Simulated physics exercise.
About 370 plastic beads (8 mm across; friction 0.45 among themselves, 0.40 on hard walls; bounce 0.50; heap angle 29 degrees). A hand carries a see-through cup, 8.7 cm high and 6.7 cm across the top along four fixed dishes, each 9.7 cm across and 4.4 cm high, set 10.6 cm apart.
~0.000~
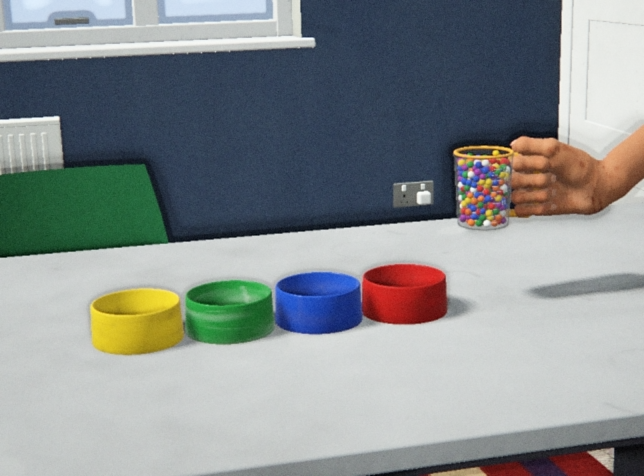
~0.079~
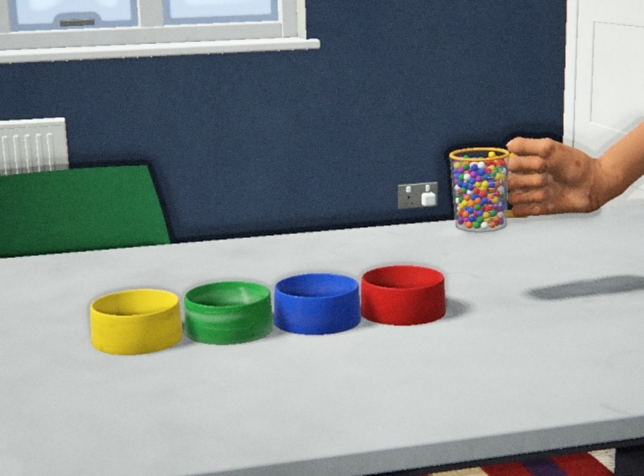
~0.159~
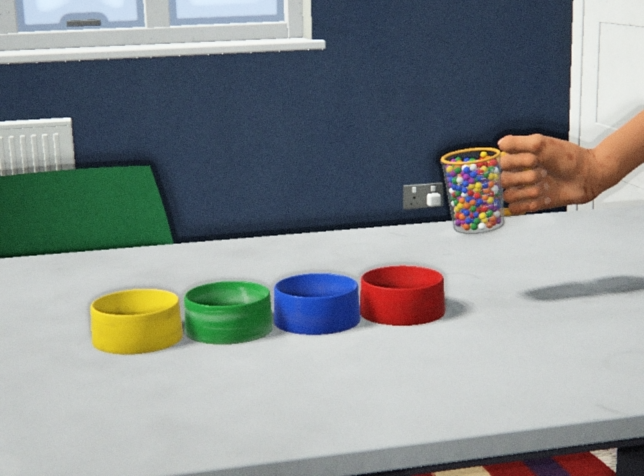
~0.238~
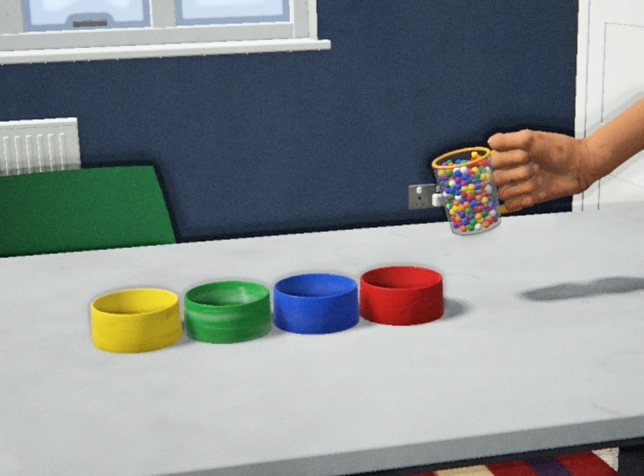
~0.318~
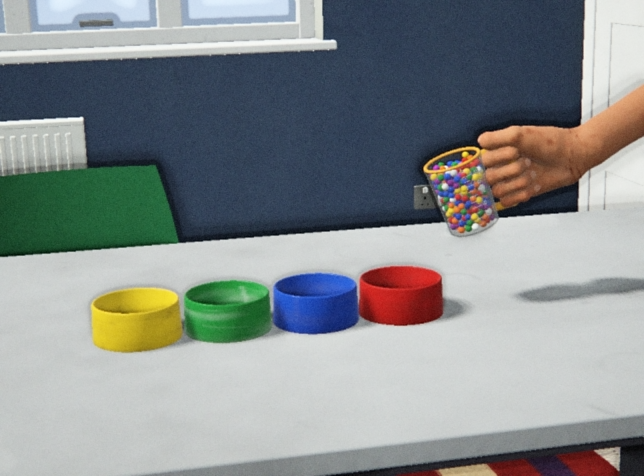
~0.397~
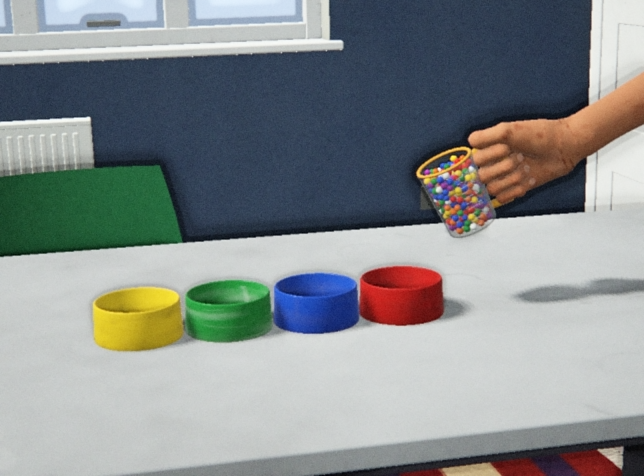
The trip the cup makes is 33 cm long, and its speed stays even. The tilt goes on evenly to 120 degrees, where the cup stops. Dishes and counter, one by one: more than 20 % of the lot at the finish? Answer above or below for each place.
Red dish: Below, blue dish: Above, green dish: Below, yellow dish: Below, counter: Below.
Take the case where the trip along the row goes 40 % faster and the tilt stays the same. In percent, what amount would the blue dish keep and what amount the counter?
Blue: 60; counter: 10.
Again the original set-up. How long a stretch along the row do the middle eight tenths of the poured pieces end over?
It spans about 6 centimetres along the dishes.
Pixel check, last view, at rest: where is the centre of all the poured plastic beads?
Centre at rest, approx.: (312, 301) px.
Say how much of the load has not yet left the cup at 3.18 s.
Somewhere close to 0 percent.
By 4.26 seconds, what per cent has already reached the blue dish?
100 %.
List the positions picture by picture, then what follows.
Cup at (483, 188), tilt 0 degrees, lip at (457, 155), moved 0.0 cm; middle of the pieces at (483, 192); red dish at (404, 276); blue dish at (318, 285); green dish at (229, 293); yellow dish at (136, 303), in the first picture.
Cup at (480, 190), tilt 2 degrees, lip at (453, 158), moved 0.2 cm; middle of the pieces at (480, 194), in the second picture.
Cup at (475, 191), tilt 7 degrees, lip at (444, 162), moved 0.8 cm; middle of the pieces at (475, 195), in the third picture.
Cup at (469, 192), tilt 13 degrees, lip at (435, 166), moved 1.5 cm; middle of the pieces at (470, 196), in the fourth picture.
Cup at (463, 193), tilt 19 degrees, lip at (427, 171), moved 2.1 cm; middle of the pieces at (464, 196), in the fifth picture.
Cup at (458, 194), tilt 25 degrees, lip at (420, 176), moved 2.8 cm; middle of the pieces at (460, 197); red dish at (401, 278); blue dish at (316, 285); green dish at (228, 293); yellow dish at (137, 301). The cup turns about 75 degrees a second and travels 8 cm a second, in the sixth picture.
After 2.07 s, tilt 120 degrees; cup holds 0 %, blue 100 %.
After 3.18 s, tilt 120 degrees; cup holds 0 %, blue 100 %.
After 4.26 s, tilt 120 degrees; cup holds 0 %, blue 100 %.
In the end, at 4.6 s, red 0 %, blue 100 %, green 0 %, yellow 0 %, counter 0 %.
